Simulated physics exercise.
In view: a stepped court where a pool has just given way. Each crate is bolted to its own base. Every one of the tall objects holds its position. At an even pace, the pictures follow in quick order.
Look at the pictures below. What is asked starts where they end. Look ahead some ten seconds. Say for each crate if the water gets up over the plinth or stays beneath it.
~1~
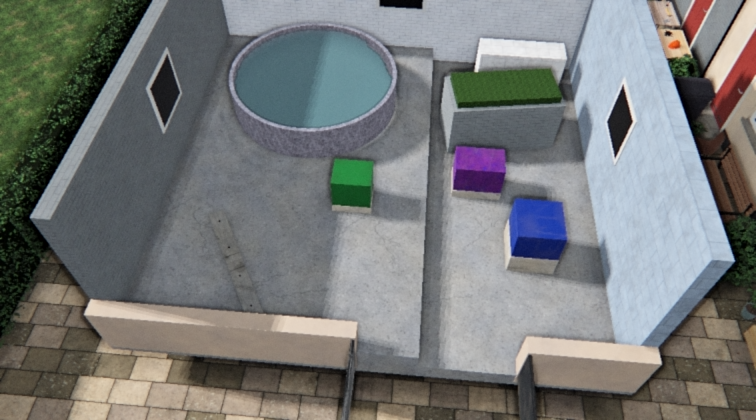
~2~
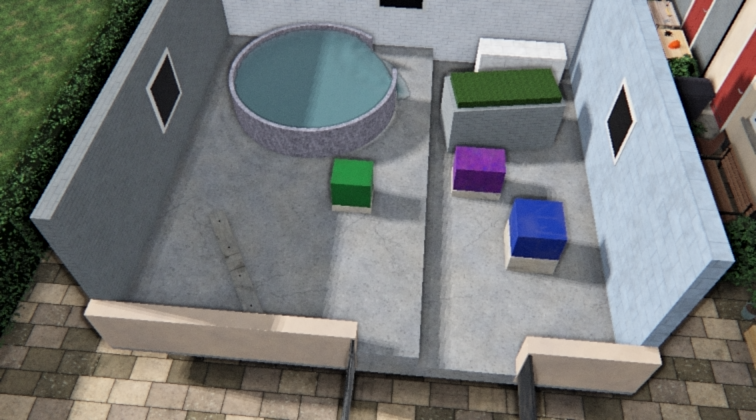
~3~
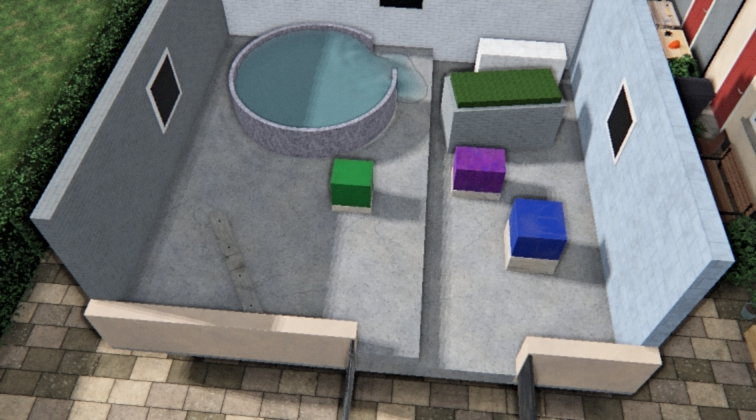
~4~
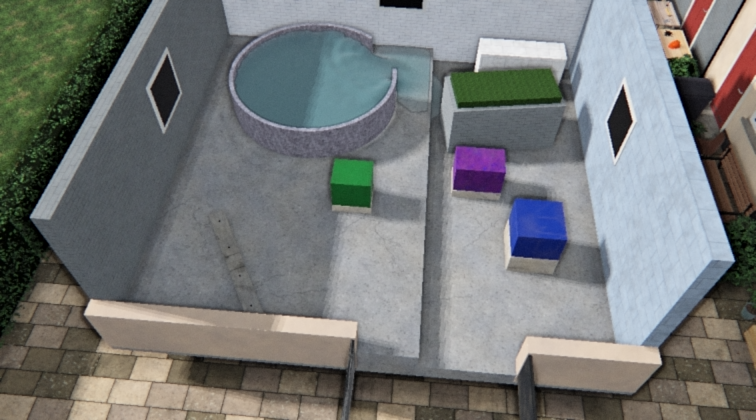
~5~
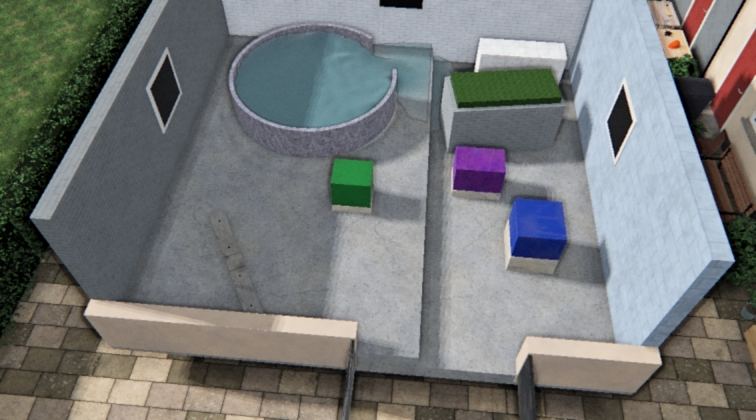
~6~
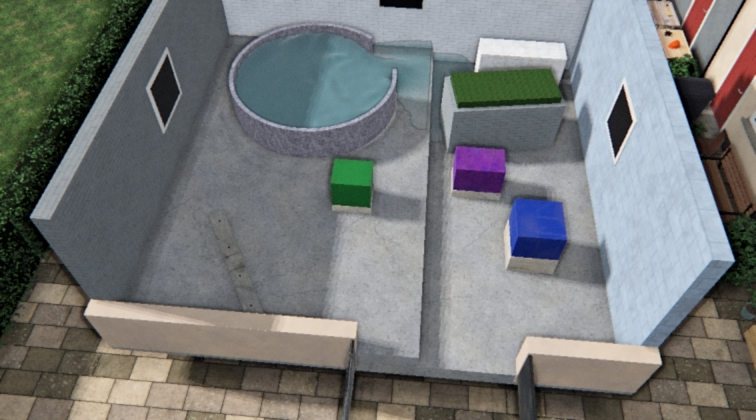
At the green crate the water stays beneath; at the blue crate the water stays beneath; at the purple crate the water stays beneath.
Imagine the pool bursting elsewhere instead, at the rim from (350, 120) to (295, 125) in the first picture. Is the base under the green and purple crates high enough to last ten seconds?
In my view the green crate gets reached, and the purple crate gets reached.
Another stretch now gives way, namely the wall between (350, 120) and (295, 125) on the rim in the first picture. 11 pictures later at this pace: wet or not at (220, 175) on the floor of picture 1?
Untouched.
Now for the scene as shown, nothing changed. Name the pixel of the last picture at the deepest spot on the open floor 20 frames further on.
About (565, 71).
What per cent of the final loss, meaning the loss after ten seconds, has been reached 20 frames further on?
I get 0 percent.
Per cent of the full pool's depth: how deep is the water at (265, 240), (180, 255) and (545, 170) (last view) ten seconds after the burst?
The three come to near 0, 0 and 10 per cent respectively.
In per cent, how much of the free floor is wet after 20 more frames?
I reckon 30 per cent or so.
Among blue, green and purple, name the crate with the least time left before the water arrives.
I'd pick the purple one.
A moment on, water covers 15 % of the floor; the green crate not reached, the blue crate not reached, the purple crate not reached.
Next, water covers 20 % of the floor; the green crate not reached, the blue crate not reached, the purple crate water round its plinth.
Then, water covers 30 % of the floor; the green crate not reached, the blue crate water round its plinth, the purple crate water round its plinth.
Later, water covers 50 % of the floor; the green crate not reached, the blue crate water round its plinth, the purple crate water round its plinth.
In the end, water covers 60 % of the floor; the green crate stayed above the water, the blue crate stayed above the water, the purple crate stayed above the water.
